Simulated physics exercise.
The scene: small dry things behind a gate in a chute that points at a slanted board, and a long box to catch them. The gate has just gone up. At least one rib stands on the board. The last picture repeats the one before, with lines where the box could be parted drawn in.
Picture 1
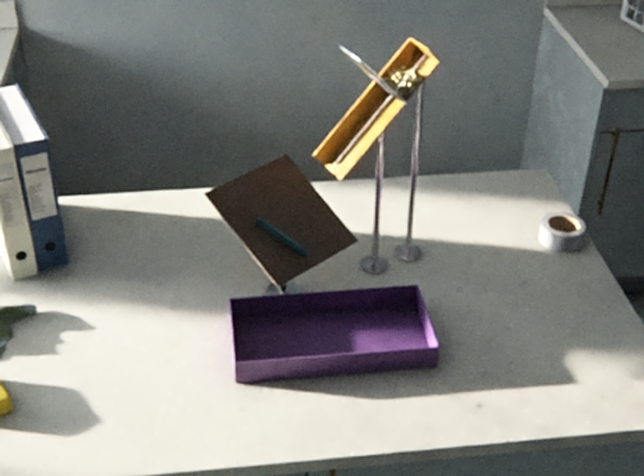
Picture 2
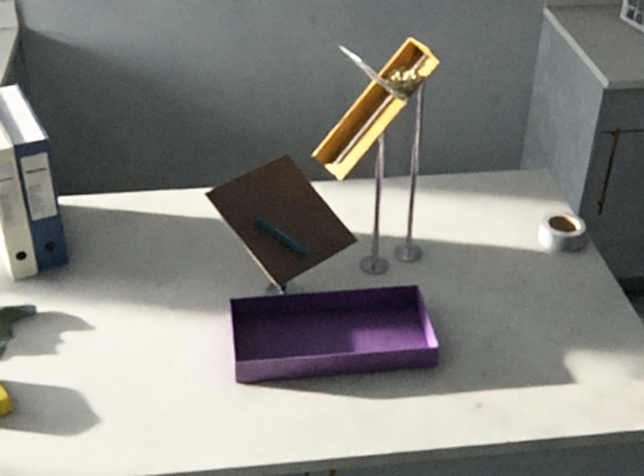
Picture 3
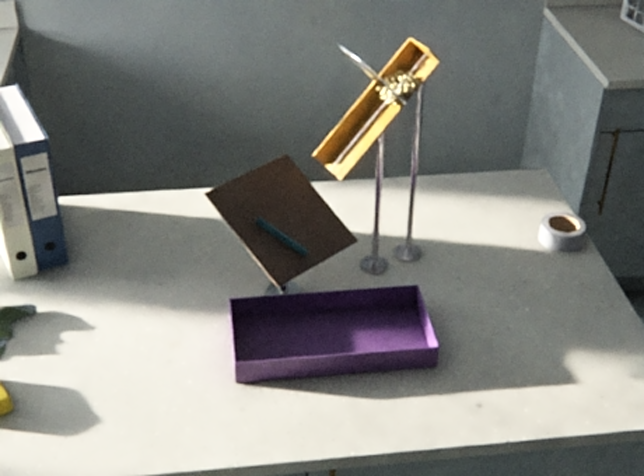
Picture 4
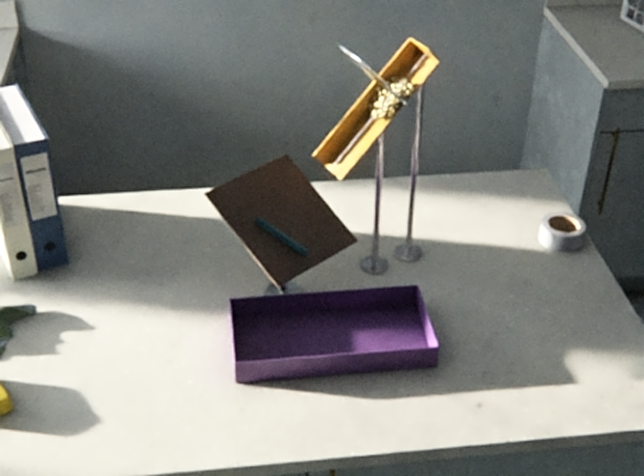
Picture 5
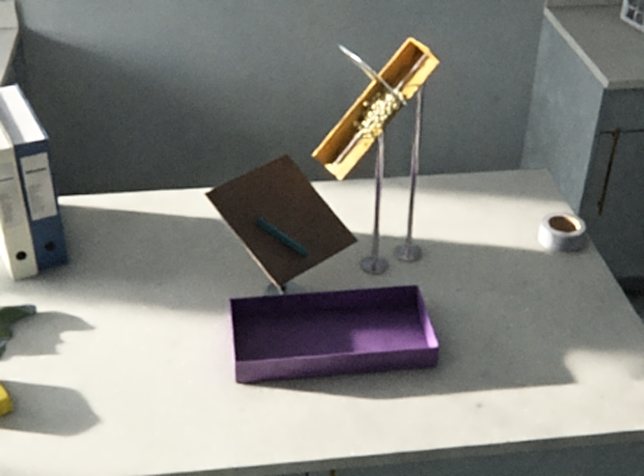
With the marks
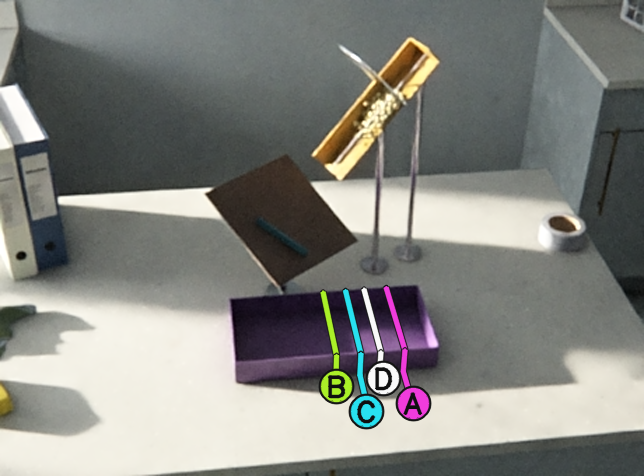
Pale beans sliding down a tilted yellow chute, spreading out above a slanted brown board and an empty purple box.
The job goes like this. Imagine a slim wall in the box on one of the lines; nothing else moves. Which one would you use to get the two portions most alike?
C works best here.
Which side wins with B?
The right side.
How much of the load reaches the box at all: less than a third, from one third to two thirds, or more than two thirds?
More than two thirds.
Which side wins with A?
Left.
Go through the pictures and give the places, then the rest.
In the first frame, load behind the gate (401, 79), soya beans; lip of the chute (333, 173), sloping fairly steeply.
In the second frame, middle of the board (283, 217), tilted fairly steeply; middle of its low edge (320, 263); of its high edge (247, 173).
In the third frame, front corners of the box (235, 363) and (439, 346), empty; front of the load (380, 96).
In the fourth frame, middle of the load (390, 95); its front (372, 115), roughly a quarter of the way to the lip; rib from (259, 217) to (308, 251).
In the fifth frame, middle of the load (379, 109); its front (361, 143), roughly two thirds of the way to the lip.
On the marked copy, line A crosses the front rim at (404, 349); line B crosses the front rim at (336, 355); line C crosses the front rim at (360, 353); line D crosses the front rim at (380, 351).
Choosing A, of what is caught, every piece on the left of the divider, not one piece on the right.
Choosing B, of what is caught, about a tenth on the left of the divider, almost all on the right.
Choosing C, of what is caught, roughly two thirds on the left of the divider, roughly a third on the right.
Choosing D, of what is caught, almost all on the left of the divider, about a tenth on the right.
